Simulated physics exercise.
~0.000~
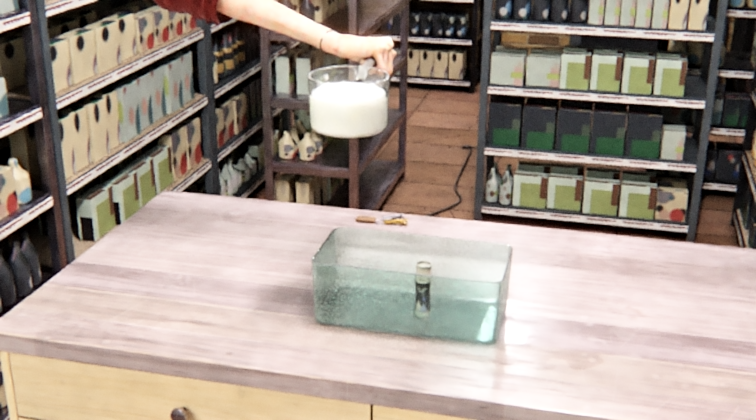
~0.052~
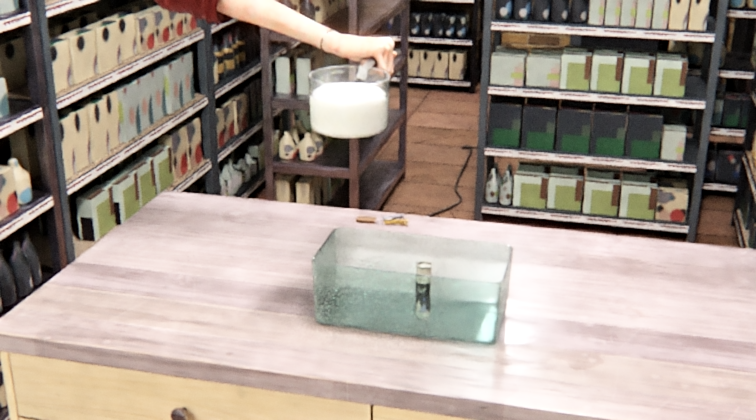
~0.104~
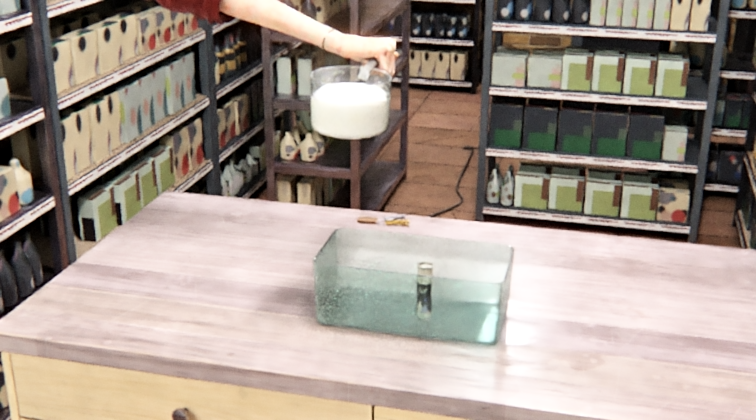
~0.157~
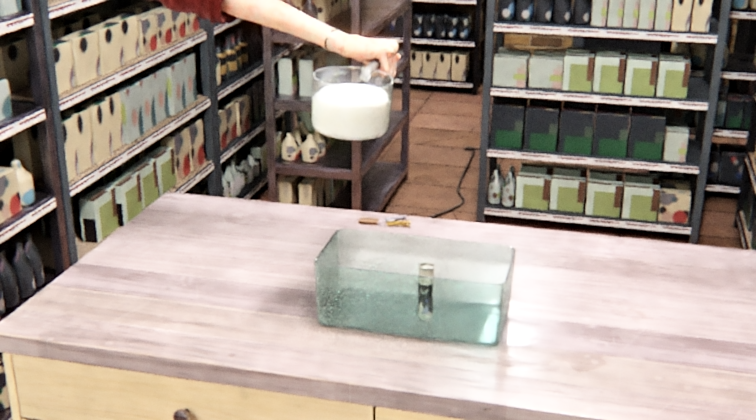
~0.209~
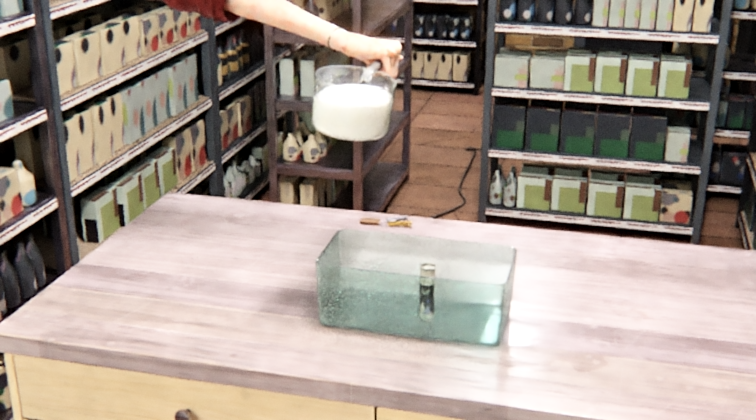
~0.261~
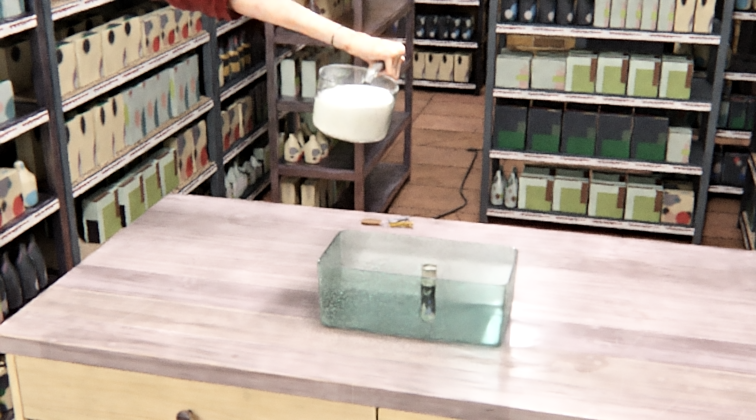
A hand holds a small clear pot of milk above a long glass basin on a worktop, keeping it nearly level at first. The pot then tilts gradually, its right side dipping slightly, while the milk stays inside and the small closed tin in the basin barely shifts.
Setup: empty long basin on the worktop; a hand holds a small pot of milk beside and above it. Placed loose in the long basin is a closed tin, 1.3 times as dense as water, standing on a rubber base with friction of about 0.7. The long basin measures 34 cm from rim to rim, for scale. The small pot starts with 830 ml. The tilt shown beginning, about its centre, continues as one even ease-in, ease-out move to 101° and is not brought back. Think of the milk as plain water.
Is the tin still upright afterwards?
It ends up erect.
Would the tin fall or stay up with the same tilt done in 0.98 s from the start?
Holds steady.
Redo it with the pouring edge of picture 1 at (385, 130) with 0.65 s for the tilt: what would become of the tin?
It tumbles.
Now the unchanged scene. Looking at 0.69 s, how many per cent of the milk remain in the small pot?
I reckon about 80 in a hundred is still held.
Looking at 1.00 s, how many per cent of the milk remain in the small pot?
I reckon near 22 per cent still sits there.
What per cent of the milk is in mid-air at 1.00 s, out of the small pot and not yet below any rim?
Some 34 per cent.
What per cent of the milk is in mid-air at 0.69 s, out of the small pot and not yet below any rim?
About 20 per cent.
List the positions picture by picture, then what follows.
In the first picture, tilt 0°; pouring edge (387, 79); surface from (314, 89) to (386, 94); the long basin's rim runs from (324, 245) to (508, 265); the tin's top is at (424, 266).
In the second picture, tilt 0°; pouring edge (388, 80); surface from (314, 89) to (387, 94).
In the third picture, tilt 2°; pouring edge (390, 81); surface from (315, 90) to (388, 95).
In the fourth picture, tilt 4°; pouring edge (392, 84); surface from (317, 91) to (390, 96).
In the fifth picture, tilt 8°; pouring edge (394, 87); surface from (319, 91) to (392, 97).
In the sixth picture, tilt 12°; pouring edge (397, 90); surface from (320, 92) to (394, 98).
Then, 0.69 s in, the tilt is 63° and 79 per cent is still to pour; the tin stands where it began.
Then, 1.00 s in, the tilt is 95° and 23 per cent is still to pour; the tin stands where it began.
Then, 1.33 s in, the tilt is 101° and 3 per cent is still to pour; the tin stands where it began.
Then, 1.69 s in, the tilt is 101° and 0 per cent is still to pour; the tin stands where it began.
Finally, the tin stands where it began.
